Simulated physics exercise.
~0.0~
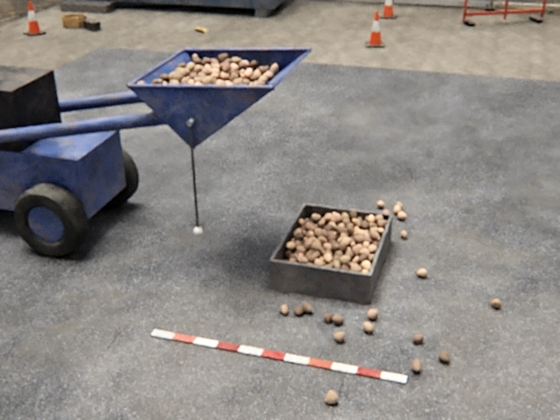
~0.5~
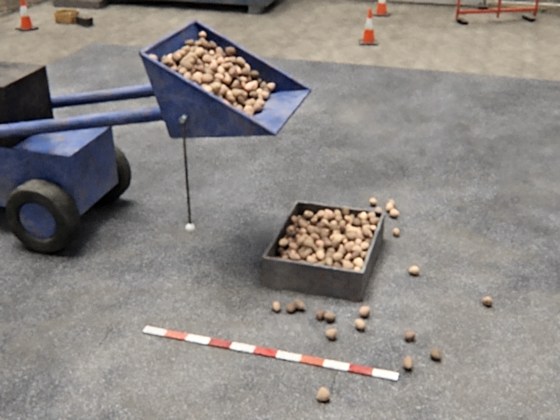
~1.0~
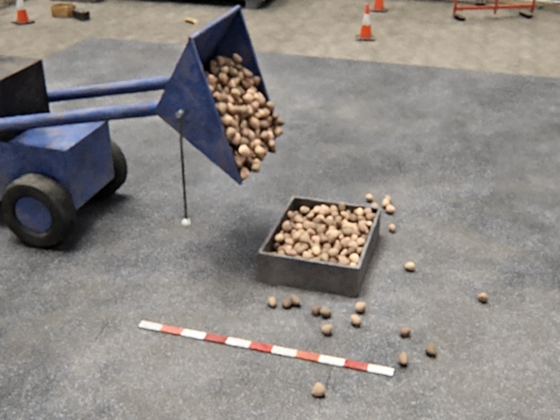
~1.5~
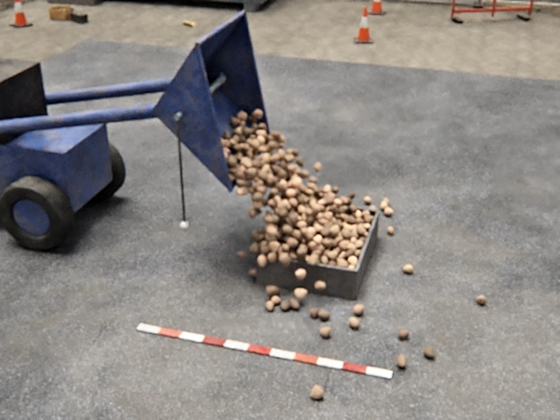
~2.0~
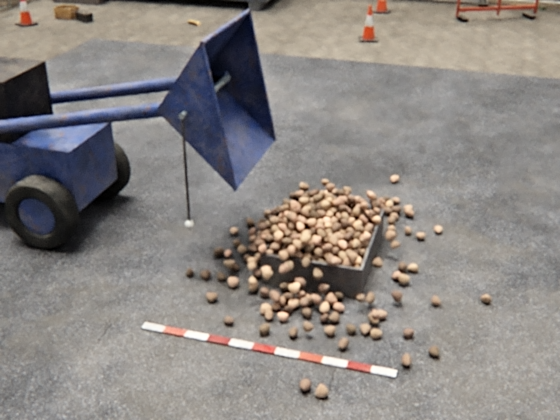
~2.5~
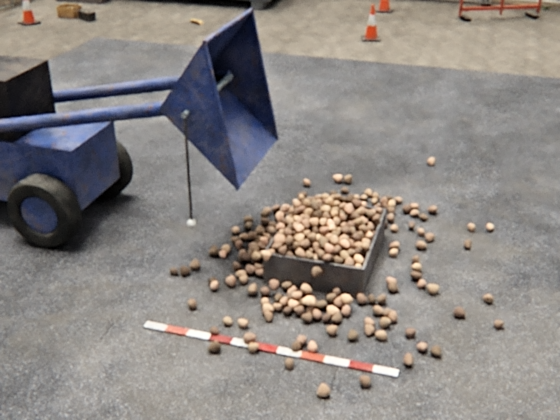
We see a blue loader tip its raised bucket of brown, roundish stones toward a dark bin that is already full. The stones pour out, heap over the bin and scatter across the grey floor around it and onto the red and white strip, leaving the bucket empty and still.
